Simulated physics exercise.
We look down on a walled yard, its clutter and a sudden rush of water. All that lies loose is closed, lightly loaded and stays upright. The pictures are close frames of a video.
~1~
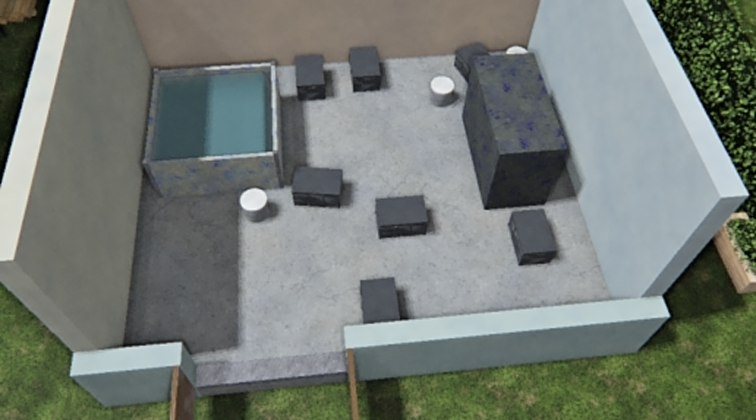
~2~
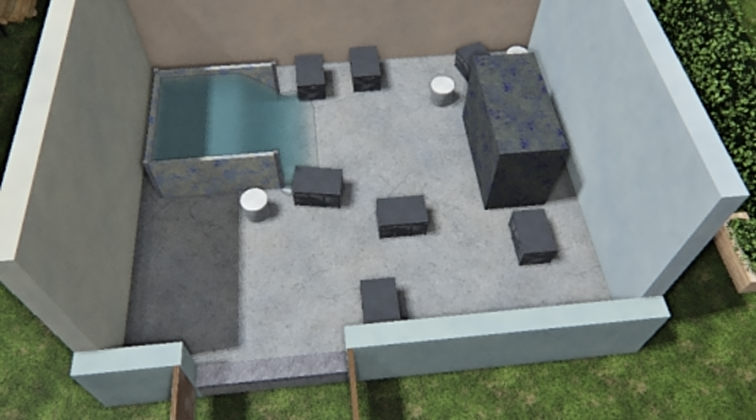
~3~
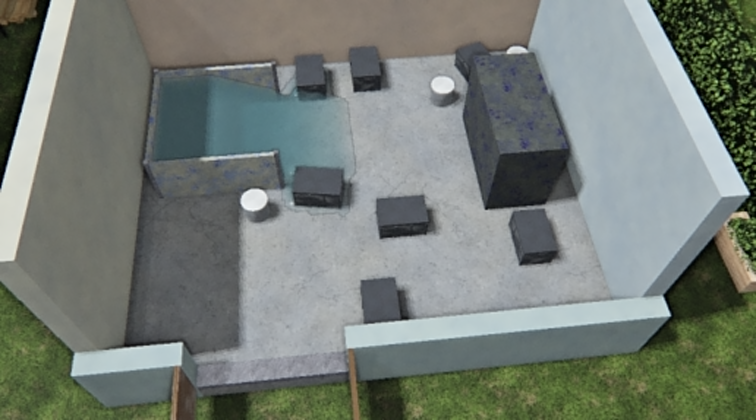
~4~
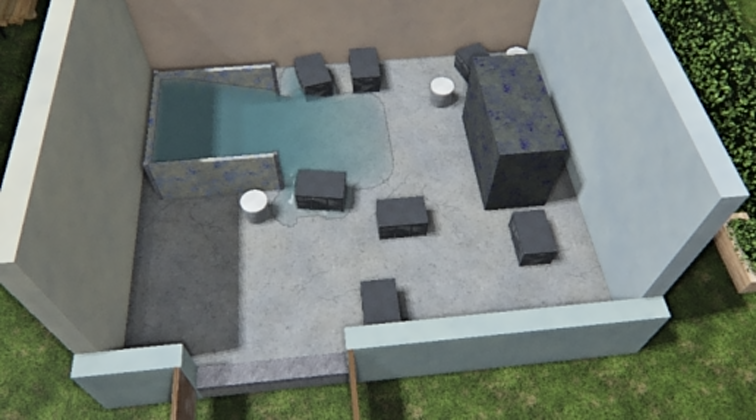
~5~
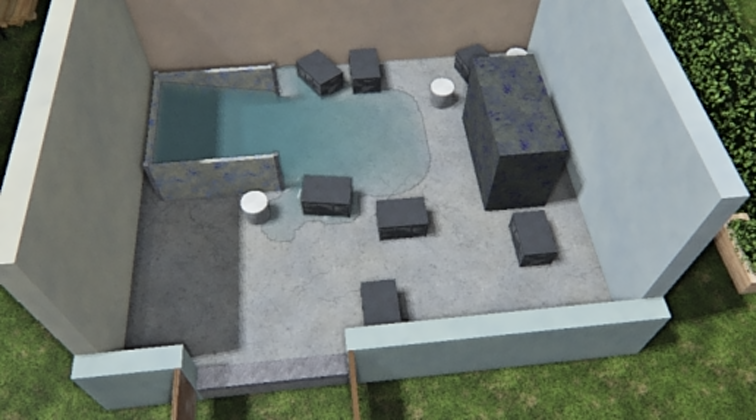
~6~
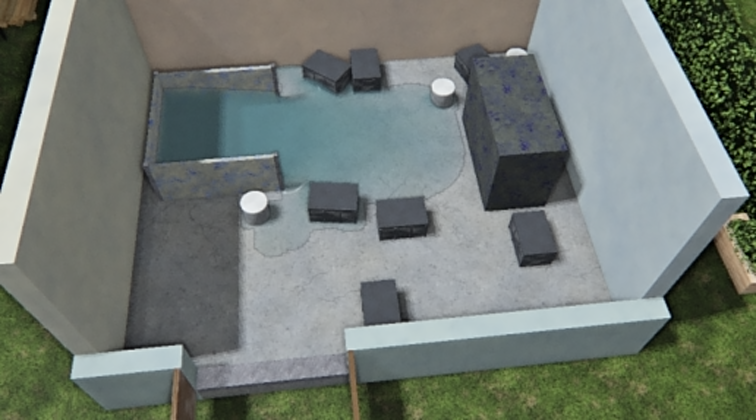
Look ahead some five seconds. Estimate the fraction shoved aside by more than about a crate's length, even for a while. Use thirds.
Share: Two thirds or more.
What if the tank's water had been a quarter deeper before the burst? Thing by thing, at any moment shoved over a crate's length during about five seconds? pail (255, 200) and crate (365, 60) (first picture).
In turn: No, shifted that much.
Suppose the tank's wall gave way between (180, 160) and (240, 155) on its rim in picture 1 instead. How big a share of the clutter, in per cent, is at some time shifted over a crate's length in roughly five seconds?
About 20 per cent.
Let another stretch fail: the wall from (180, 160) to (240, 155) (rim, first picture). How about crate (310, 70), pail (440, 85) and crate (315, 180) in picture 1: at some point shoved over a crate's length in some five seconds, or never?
In turn: Under that, not that far, no.
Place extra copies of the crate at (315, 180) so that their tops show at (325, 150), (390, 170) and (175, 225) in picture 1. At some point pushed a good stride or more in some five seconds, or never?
One after the other: Moved that far, pushed that far, never so far.
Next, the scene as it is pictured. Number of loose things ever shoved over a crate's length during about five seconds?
9 of them.
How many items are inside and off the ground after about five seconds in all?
7 of them.
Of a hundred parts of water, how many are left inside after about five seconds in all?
Close to 98 %.
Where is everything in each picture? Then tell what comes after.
A crate at (317, 180), on the bottom; a crate at (309, 70), on the bottom; 0 of 10 have shifted, in the first frame.
A crate at (318, 180) rests on the ground; a crate at (310, 70) rests on the ground; 0 of 10 have shifted, in the second frame.
A crate at (318, 180) rests on the ground; a crate at (310, 70) rests on the ground; 0 of 10 have shifted, in the third frame.
A crate at (321, 184) rests on the ground, close to its start; a crate at (313, 69), on the bottom, close to its start; 2 of 10 have shifted, in the fourth frame.
A crate at (327, 189), on the bottom, close to its start; a crate at (319, 66) rests on the ground, close to its start; 2 of 10 have shifted, in the fifth frame.
A crate at (333, 196) rests on the ground, close to its start; a crate at (327, 65) rests on the ground, close to its start; 2 of 10 have shifted, in the sixth frame.
A moment on, 1 of 10 are well off their spots; 0 afloat.
Next, 5 of 10 are well off their spots; 4 afloat.
Later, 6 of 10 are well off their spots; 6 afloat.
In the end, 9 of 10 are well off their spots, and 9 have been at some point; 7 afloat.
